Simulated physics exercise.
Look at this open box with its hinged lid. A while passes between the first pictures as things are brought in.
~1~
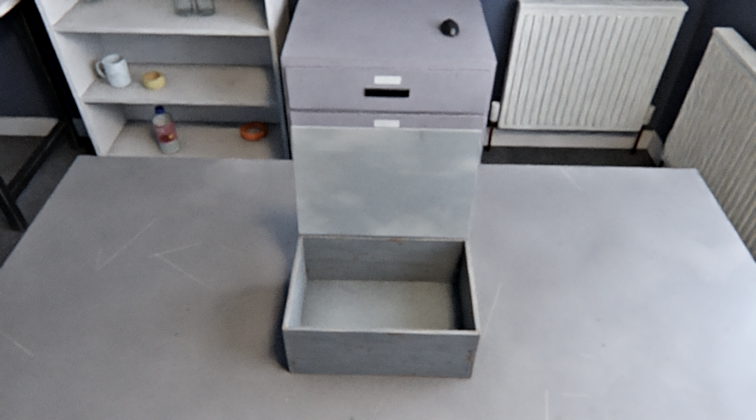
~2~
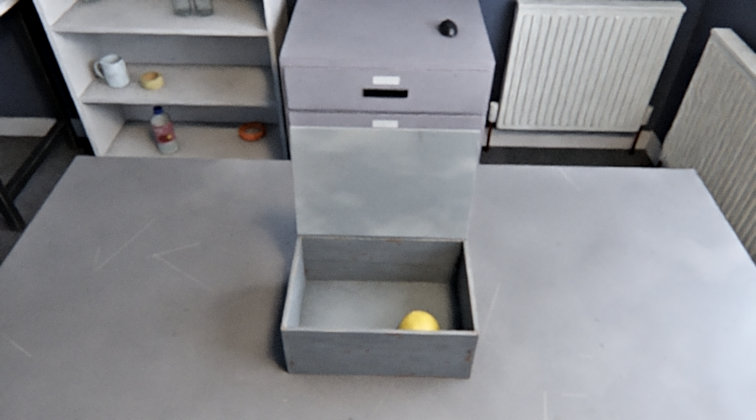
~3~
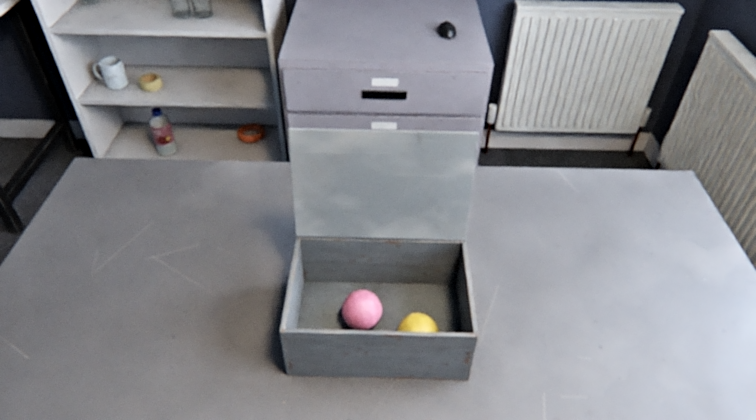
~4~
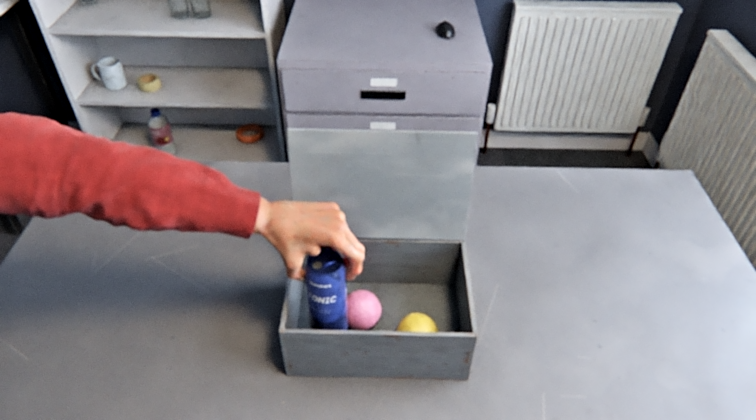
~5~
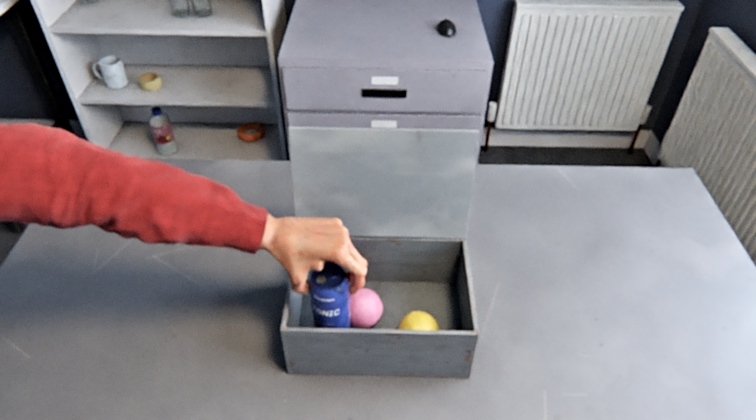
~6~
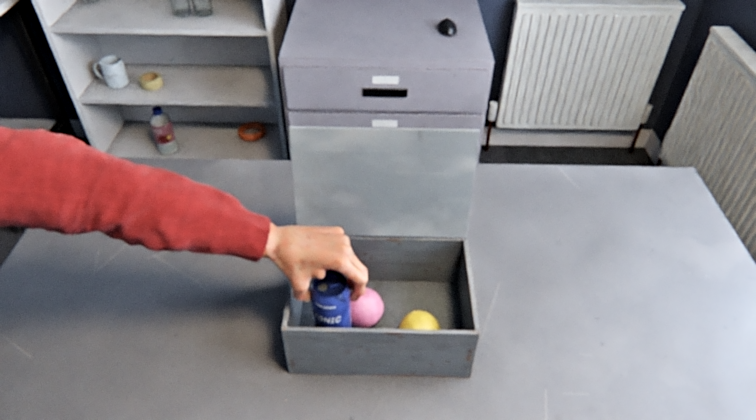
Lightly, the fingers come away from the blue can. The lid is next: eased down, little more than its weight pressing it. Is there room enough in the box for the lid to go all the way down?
No, there is not.
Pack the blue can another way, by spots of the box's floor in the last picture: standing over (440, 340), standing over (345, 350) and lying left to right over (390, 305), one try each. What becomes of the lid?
On the first go it comes down fully, on the second it can't shut, and on the third it comes down fully.
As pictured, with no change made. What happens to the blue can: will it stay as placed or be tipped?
As it turns out, the blue can keeps its original angle.
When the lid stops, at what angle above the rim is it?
Roughly 25 degrees above the rim.
Then, 1.20 s after the last picture, lid starting down.
Then, 1.70 s after the last picture, lid 46° above the rim.
Then, 1.90 s after the last picture, lid 22° above the rim.
Then, 4.10 s after the last picture, lid 23° above the rim.
At rest, lid 23° above the rim; all 3 in place. Seen from the same camera at the end, blue can near (333, 316).
